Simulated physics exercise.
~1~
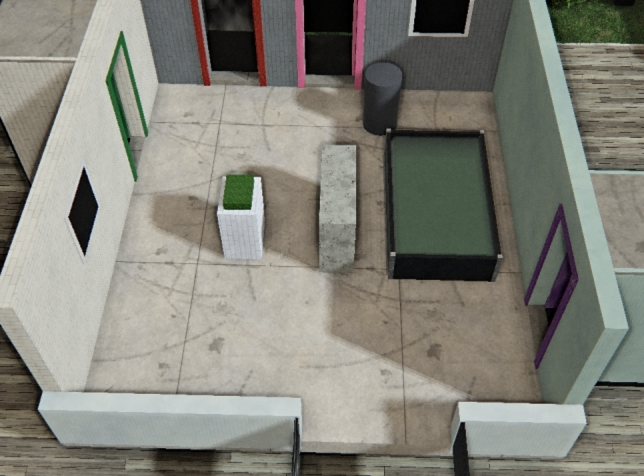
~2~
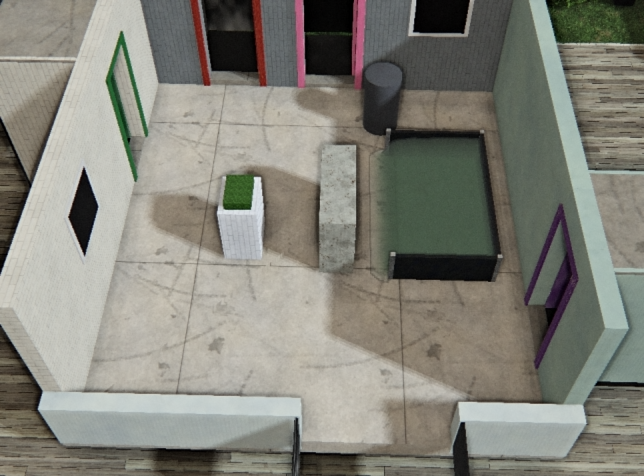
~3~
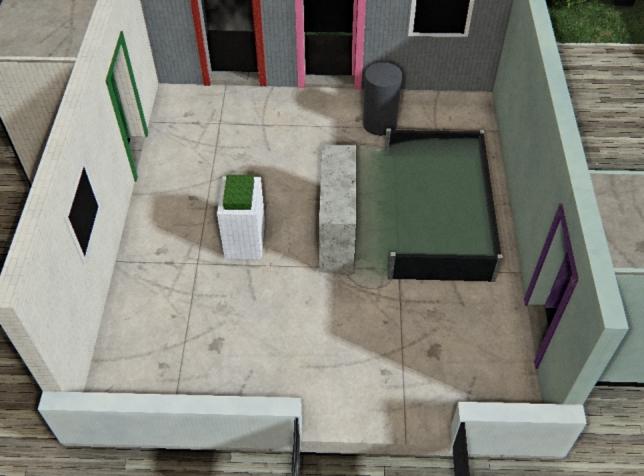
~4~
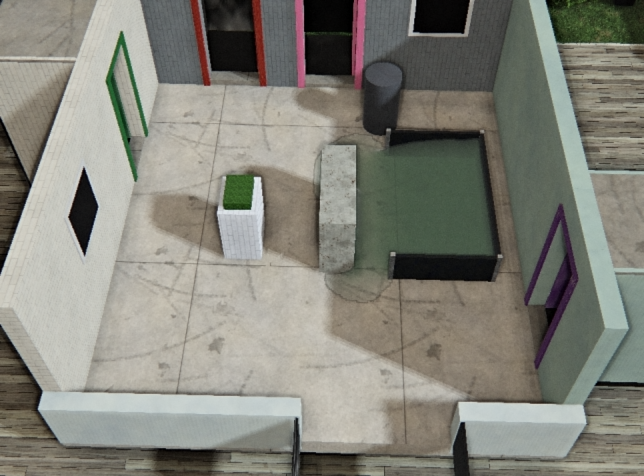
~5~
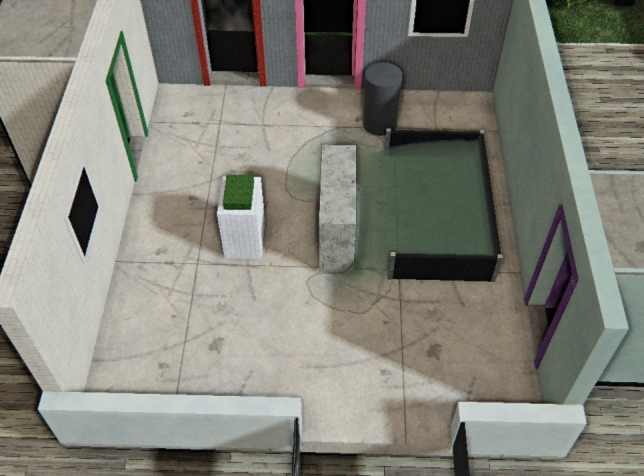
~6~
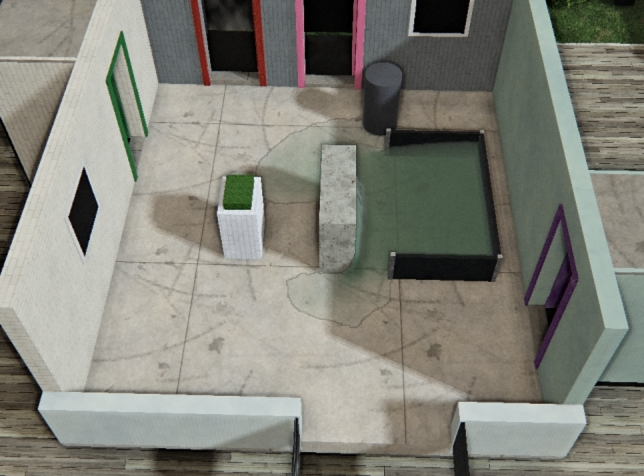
In a back court, green water pours left from a tank and spreads around a grey block.
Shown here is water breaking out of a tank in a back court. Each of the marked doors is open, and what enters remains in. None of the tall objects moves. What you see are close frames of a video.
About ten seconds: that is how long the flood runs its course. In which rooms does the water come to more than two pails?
As I see it, the red door ends up within two buckets; the purple door ends up within two buckets; the green door ends up over two buckets; the pink door ends up within two buckets.
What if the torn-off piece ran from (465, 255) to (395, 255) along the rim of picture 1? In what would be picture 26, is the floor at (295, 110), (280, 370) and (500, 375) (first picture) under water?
In the order you gave them, I get still bare, drenched, drenched.
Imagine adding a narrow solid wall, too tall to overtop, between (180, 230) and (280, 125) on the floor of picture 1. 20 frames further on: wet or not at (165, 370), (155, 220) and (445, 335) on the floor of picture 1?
As listed: Awash, dry, clear.
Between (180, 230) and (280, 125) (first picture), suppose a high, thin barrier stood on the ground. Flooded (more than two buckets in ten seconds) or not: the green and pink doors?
Note, one door at a time - green: Within bounds, pink: Out of bounds.
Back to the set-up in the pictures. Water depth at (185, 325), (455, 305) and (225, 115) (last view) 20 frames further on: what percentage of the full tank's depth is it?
2, 0, 8 %.
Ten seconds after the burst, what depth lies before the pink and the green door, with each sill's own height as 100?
I'd put the first at close to 60 per cent and the second at close to 90 per cent.
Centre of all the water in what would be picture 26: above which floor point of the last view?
It's close to (324, 193).
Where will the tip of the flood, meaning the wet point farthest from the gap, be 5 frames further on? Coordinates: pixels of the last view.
At roughly (162, 163).
A moment on, water covers 30 % of the floor; the red door not reached, the purple door not reached, the green door not reached, the pink door not reached.
Next, water covers 55 % of the floor; the red door wet at the sill, nothing in, the purple door not reached, the green door under two buckets in, the pink door wet at the sill, nothing in.
Then, water covers 55 % of the floor; the red door wet at the sill, nothing in, the purple door not reached, the green door over two buckets in, the pink door under two buckets in.
Later, water covers 75 % of the floor; the red door wet at the sill, nothing in, the purple door wet at the sill, nothing in, the green door far over two buckets in, the pink door under two buckets in.
In the end, water covers 95 % of the floor; the red door wet at the sill, nothing in, the purple door wet at the sill, nothing in, the green door far over two buckets in, the pink door under two buckets in.
